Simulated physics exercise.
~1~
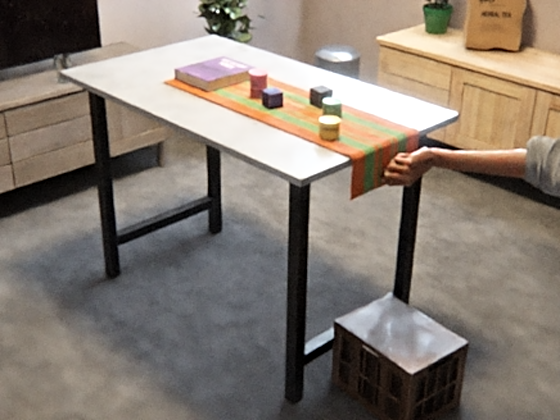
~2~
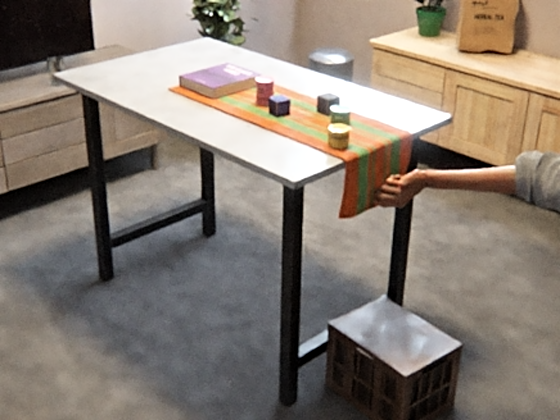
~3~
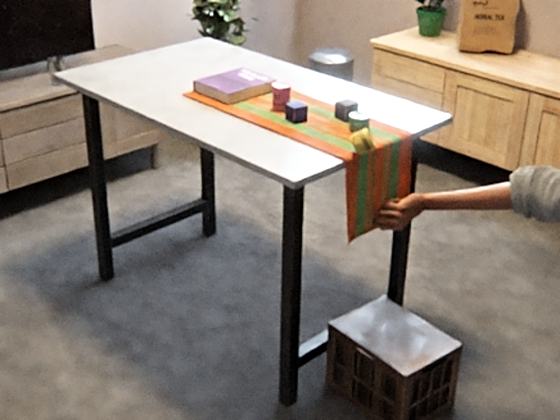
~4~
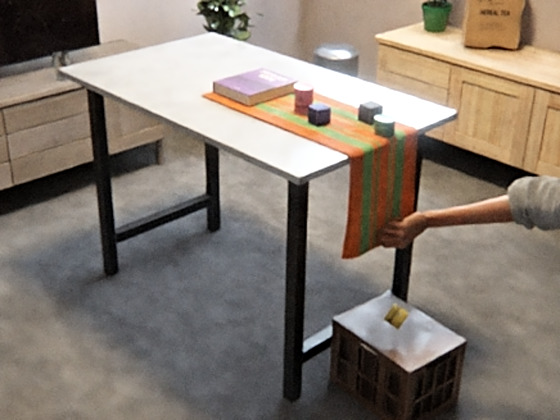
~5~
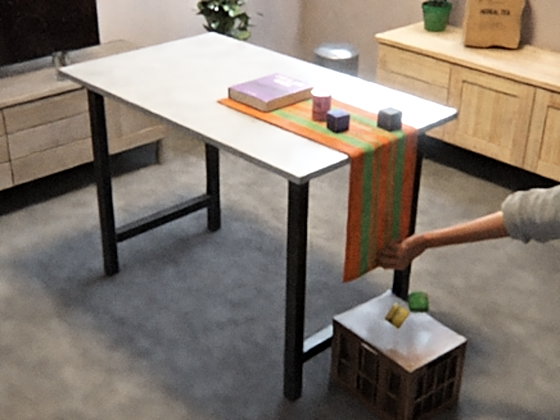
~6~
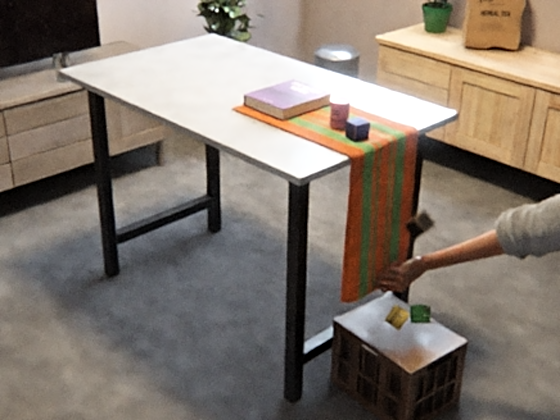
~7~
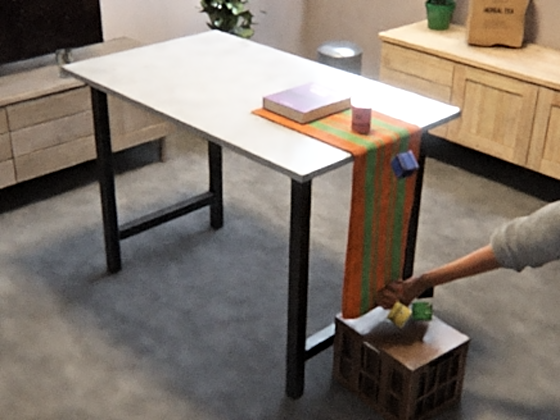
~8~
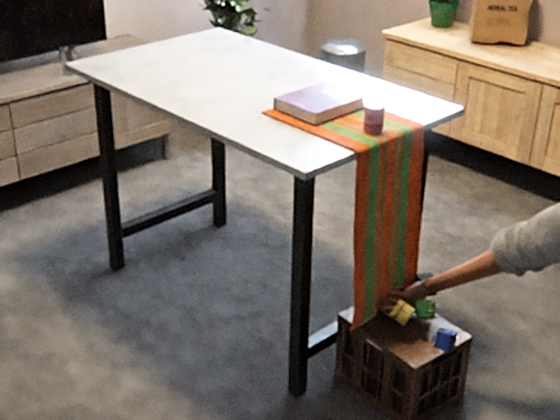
Hand pulling a striped orange cloth down off a table end, four small objects dropping onto a crate, book and pink can remaining.
